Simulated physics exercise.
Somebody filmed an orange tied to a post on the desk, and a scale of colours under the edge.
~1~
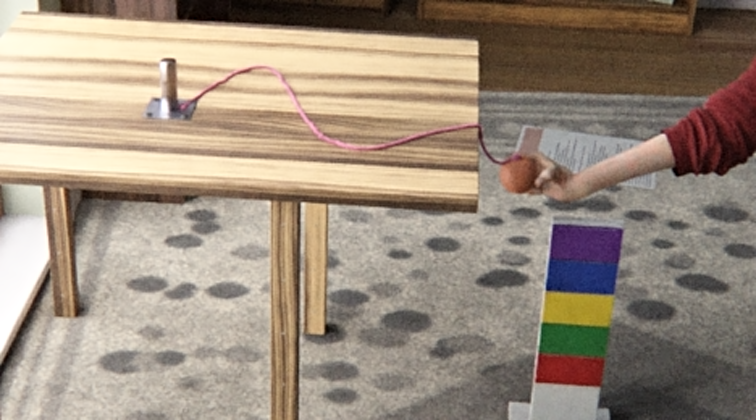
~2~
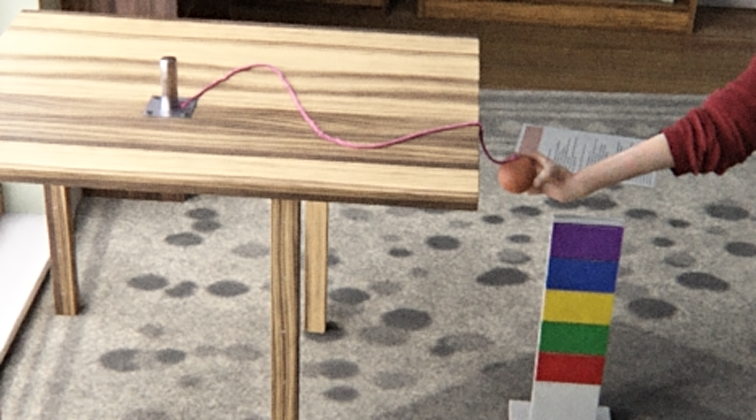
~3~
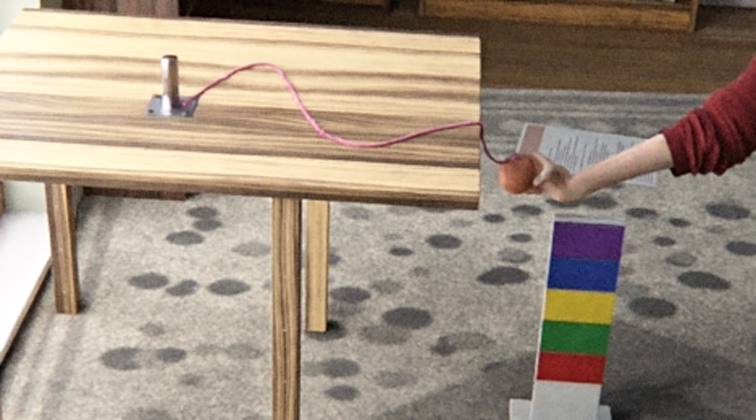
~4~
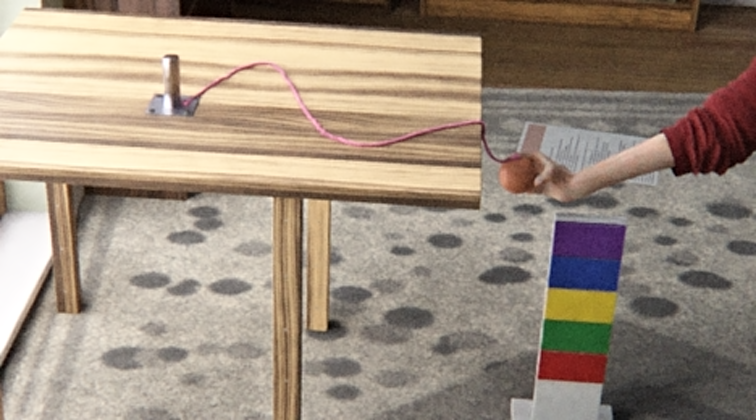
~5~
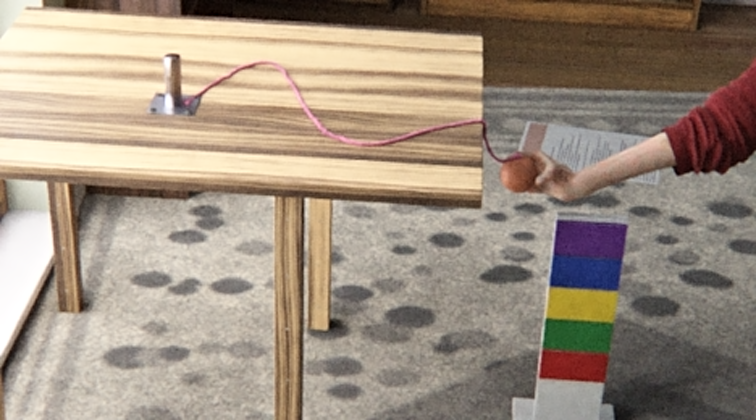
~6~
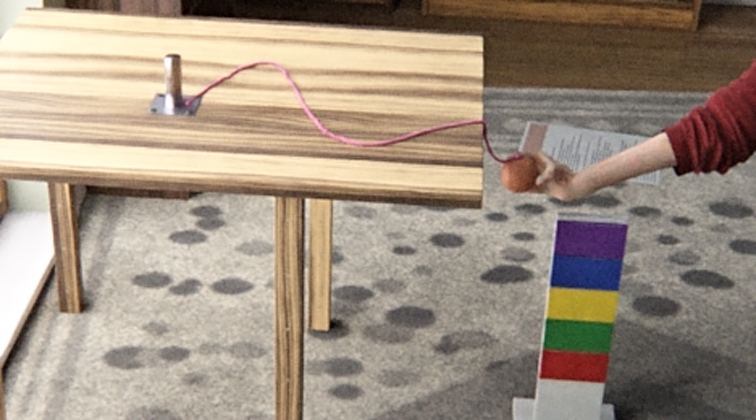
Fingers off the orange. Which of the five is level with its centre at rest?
Its centre hangs level with the red band.
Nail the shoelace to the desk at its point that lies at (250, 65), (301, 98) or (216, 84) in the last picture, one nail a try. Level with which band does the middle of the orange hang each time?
Try by try: Yellow; blue; green.
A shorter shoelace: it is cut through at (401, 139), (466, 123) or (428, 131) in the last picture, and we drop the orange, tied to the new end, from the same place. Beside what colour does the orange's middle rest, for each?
It would be purple; yellow; blue.
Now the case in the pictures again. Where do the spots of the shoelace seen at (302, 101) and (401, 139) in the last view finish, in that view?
They go to (428, 119) and to (476, 221).
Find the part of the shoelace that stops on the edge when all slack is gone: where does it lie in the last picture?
That spot is around (321, 125).
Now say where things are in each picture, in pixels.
The first picture shows orange (519, 175); purple (586, 245); blue (582, 278); yellow (578, 310); green (574, 341); red (570, 371).
The second picture shows orange (517, 175); shoelace through (209, 87) (275, 70) (301, 109) (353, 146) (441, 129).
The third picture shows orange (517, 176).
The fourth picture shows orange (518, 175); shoelace through (211, 86) (277, 68) (303, 107) (355, 144) (444, 128).
The fifth picture shows orange (519, 175).
The sixth picture shows orange (520, 175); shoelace through (213, 85) (279, 68) (305, 107) (357, 144) (445, 127).
A little later, orange near (504, 318); level with green.
Next, orange near (449, 341); level with red.
Later still, orange near (459, 371); level with red.
When it is over, orange near (462, 366); level with red. Its middle rests at the red band.
